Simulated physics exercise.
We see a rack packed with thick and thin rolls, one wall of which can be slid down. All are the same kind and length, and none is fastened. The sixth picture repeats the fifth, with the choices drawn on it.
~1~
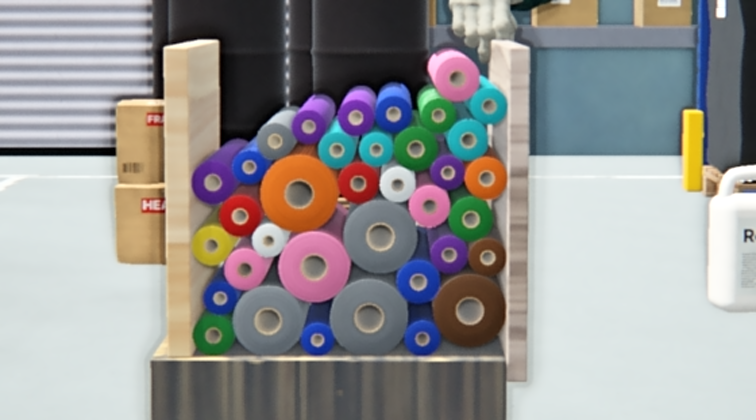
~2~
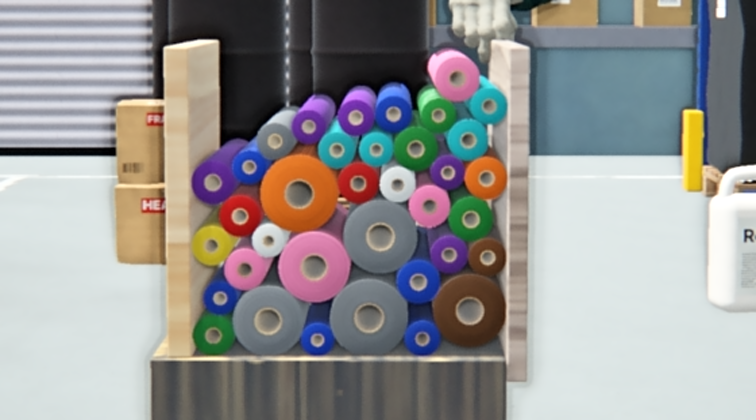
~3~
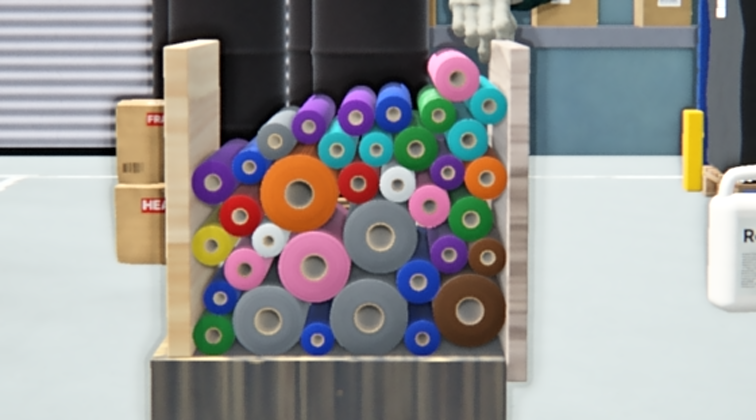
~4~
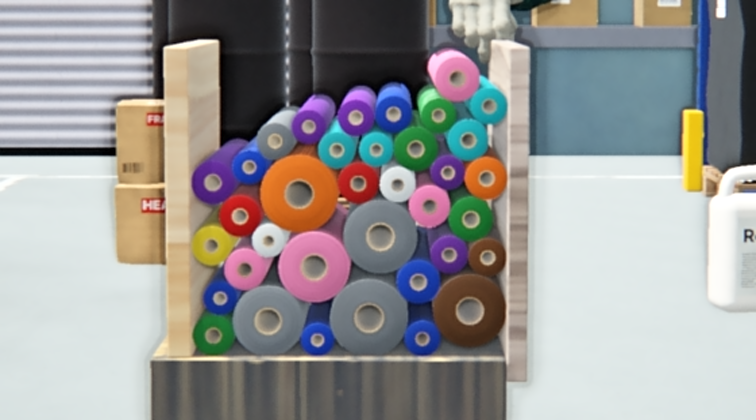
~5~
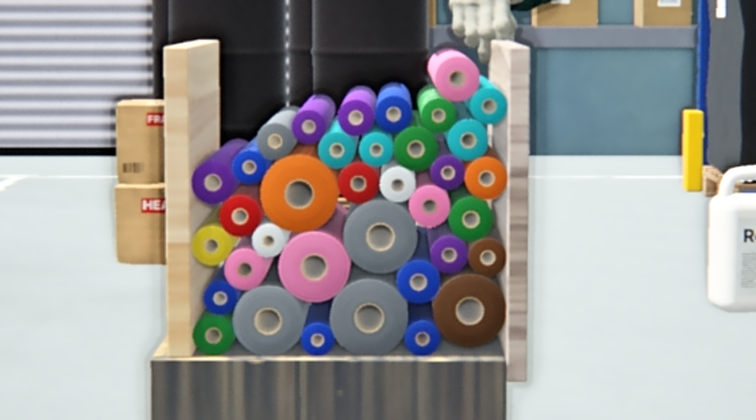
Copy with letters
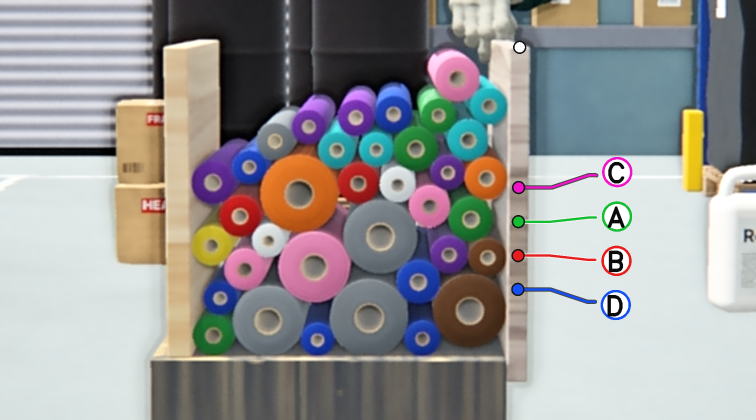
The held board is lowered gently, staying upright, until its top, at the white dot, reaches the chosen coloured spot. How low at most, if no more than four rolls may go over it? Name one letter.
Lower it to C and no more.
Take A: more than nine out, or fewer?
At A, fewer than nine.
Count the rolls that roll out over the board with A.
At A the number is five.
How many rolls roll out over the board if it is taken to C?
With C, two.
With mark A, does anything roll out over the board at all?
At A: Yes.
On the marked copy, A at (519, 222); B at (519, 256); C at (519, 188); D at (518, 290); the white dot at (520, 47).
With C. Early on, top of the board (508, 114).
Further on, top of the board (508, 186).
At the end, top of the board (508, 187), two out over the board.
As for the rest, A five out over the board; B more than four out over the board; D more than four out over the board.
